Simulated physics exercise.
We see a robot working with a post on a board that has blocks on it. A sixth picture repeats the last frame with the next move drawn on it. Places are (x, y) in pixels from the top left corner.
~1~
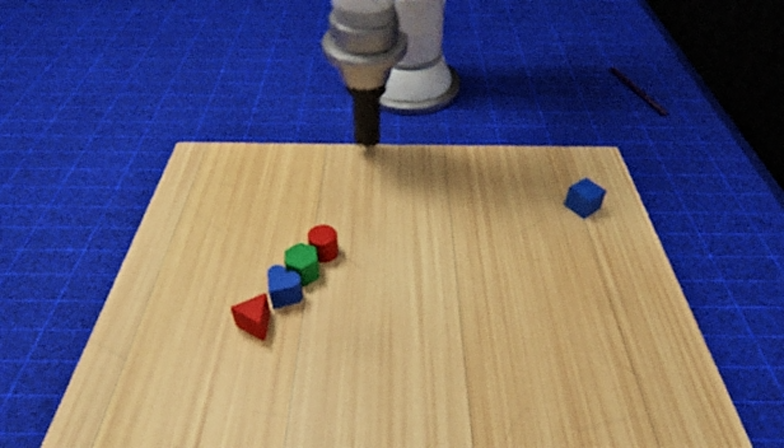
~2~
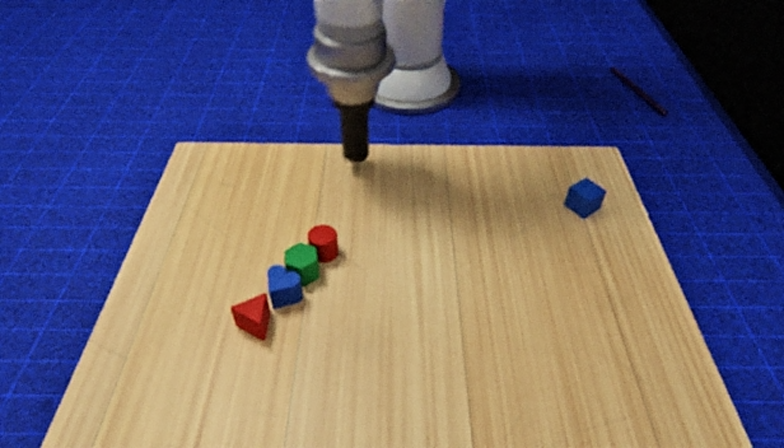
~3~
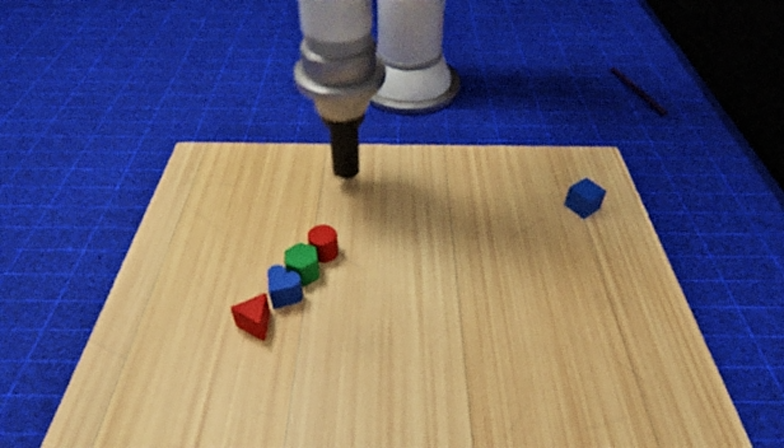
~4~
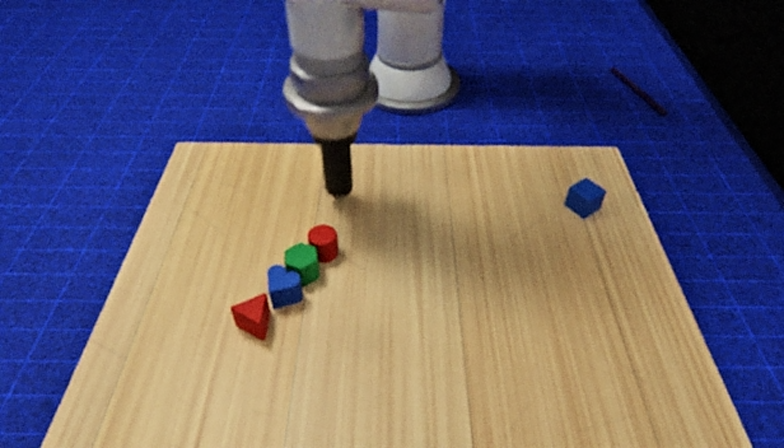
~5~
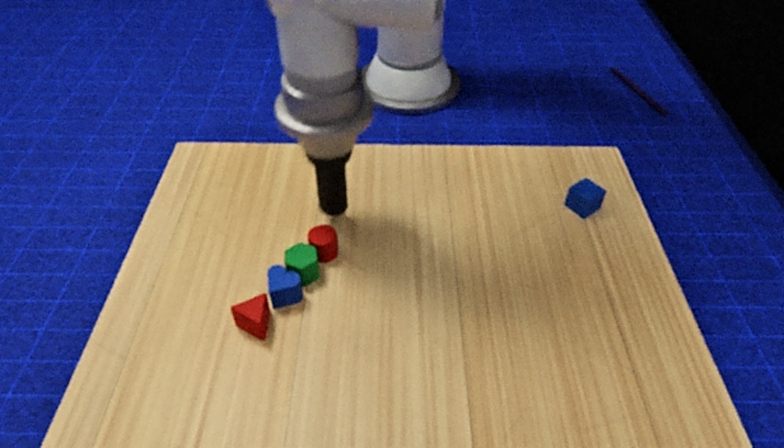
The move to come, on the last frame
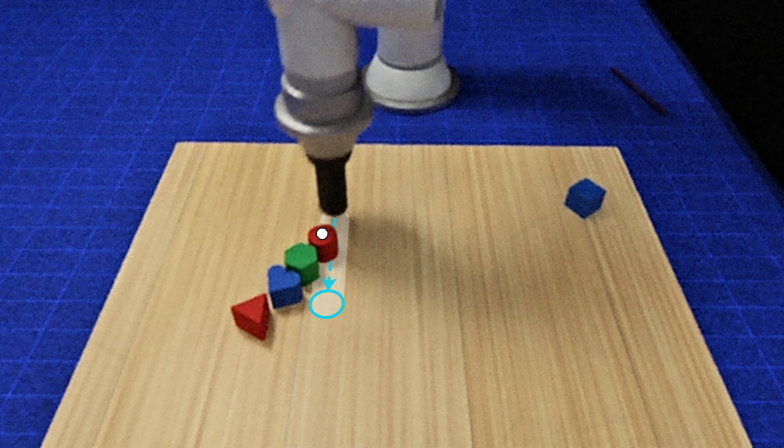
The clip shows a robot arm moving its dark post forward and slightly left over a wooden board, nearing a diagonal row of red, green and blue blocks, while all the blocks, including a separate blue cube, remain still.
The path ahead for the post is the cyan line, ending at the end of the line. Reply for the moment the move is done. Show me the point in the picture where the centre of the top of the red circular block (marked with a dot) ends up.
Its top middle will sit at (321, 313).
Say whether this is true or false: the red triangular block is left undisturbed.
Answer: False.
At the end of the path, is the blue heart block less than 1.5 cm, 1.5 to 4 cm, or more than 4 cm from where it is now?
Travels 1.5 to 4 cm.
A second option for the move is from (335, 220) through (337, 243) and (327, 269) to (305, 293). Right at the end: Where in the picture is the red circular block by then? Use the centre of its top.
At roughly (309, 300).
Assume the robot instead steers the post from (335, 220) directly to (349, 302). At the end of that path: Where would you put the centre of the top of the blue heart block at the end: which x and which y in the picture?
I predict (258, 288).
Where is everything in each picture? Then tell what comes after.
The first frame shows lower end of the post (368, 141), tops of blocks, red triangular block (252, 307), blue heart block (281, 278), green hexagonal block (301, 255), red circular block (322, 234).
The second frame shows post (356, 156), blocks as before.
The third frame shows post (346, 172), blocks as before.
The fourth frame shows post (339, 189), blocks as before.
The fifth frame shows post (334, 208), red triangular block (252, 307), blue heart block (281, 278), green hexagonal block (301, 255), red circular block (322, 234).
The drawn path runs in a line from (335, 220) to (327, 304); the dot is on the red circular block.
The first path, step by step. One third of the way, post (331, 234); red triangular block (248, 310); blue heart block (274, 283), turned 15° clockwise; green hexagonal block (296, 265), turned 30° clockwise; red circular block (321, 249).
Two thirds of the way, post (328, 262); red triangular block (242, 314), turned 30° anticlockwise; blue heart block (264, 288), turned 30° clockwise; green hexagonal block (291, 275), turned 55° clockwise; red circular block (325, 280).
At the end, post (325, 292); red triangular block (242, 314), turned 35° anticlockwise; blue heart block (264, 288), turned 30° clockwise; green hexagonal block (291, 275), turned 60° clockwise; red circular block (321, 313).
